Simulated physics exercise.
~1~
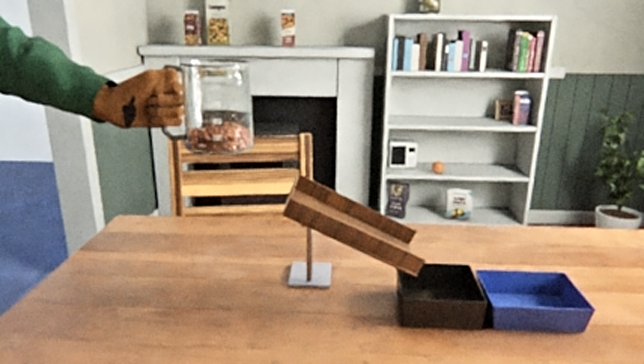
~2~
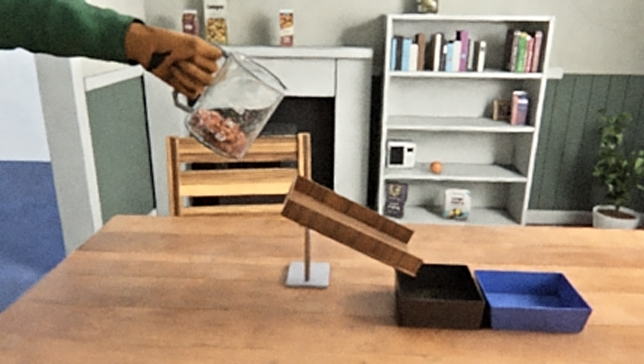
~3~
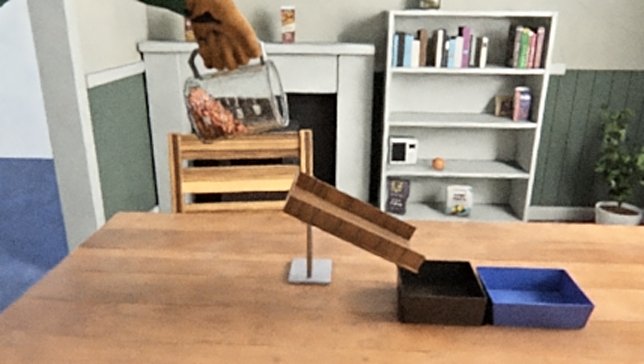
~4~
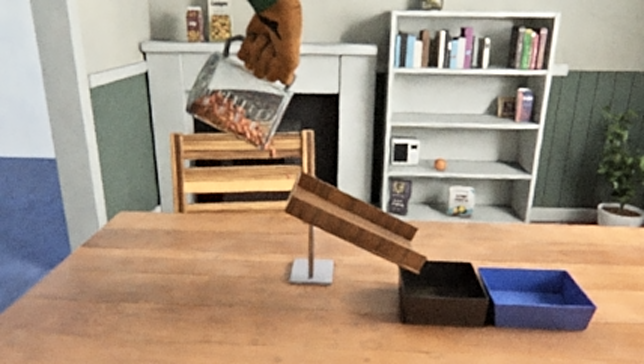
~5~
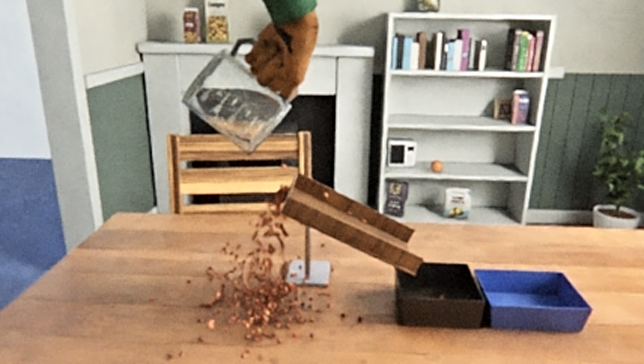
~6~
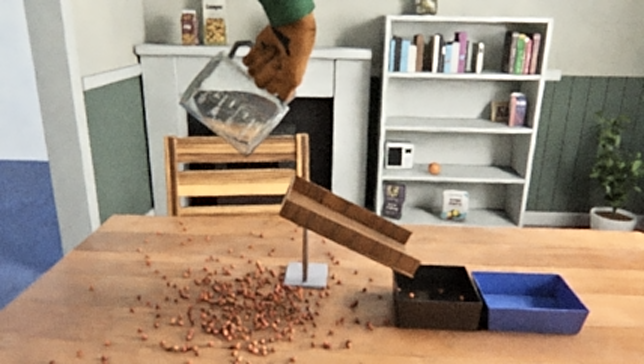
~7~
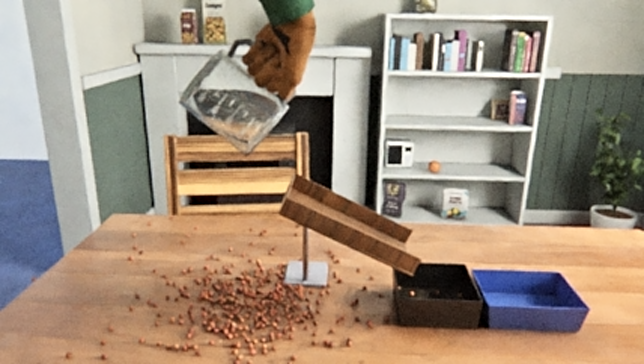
On a wooden table in a living room, a gloved hand moved a clear jug over toward a sloping wooden chute and tipped it, spilling reddish-brown pellets that mostly missed the black and blue tins and ended up scattered across the tabletop.
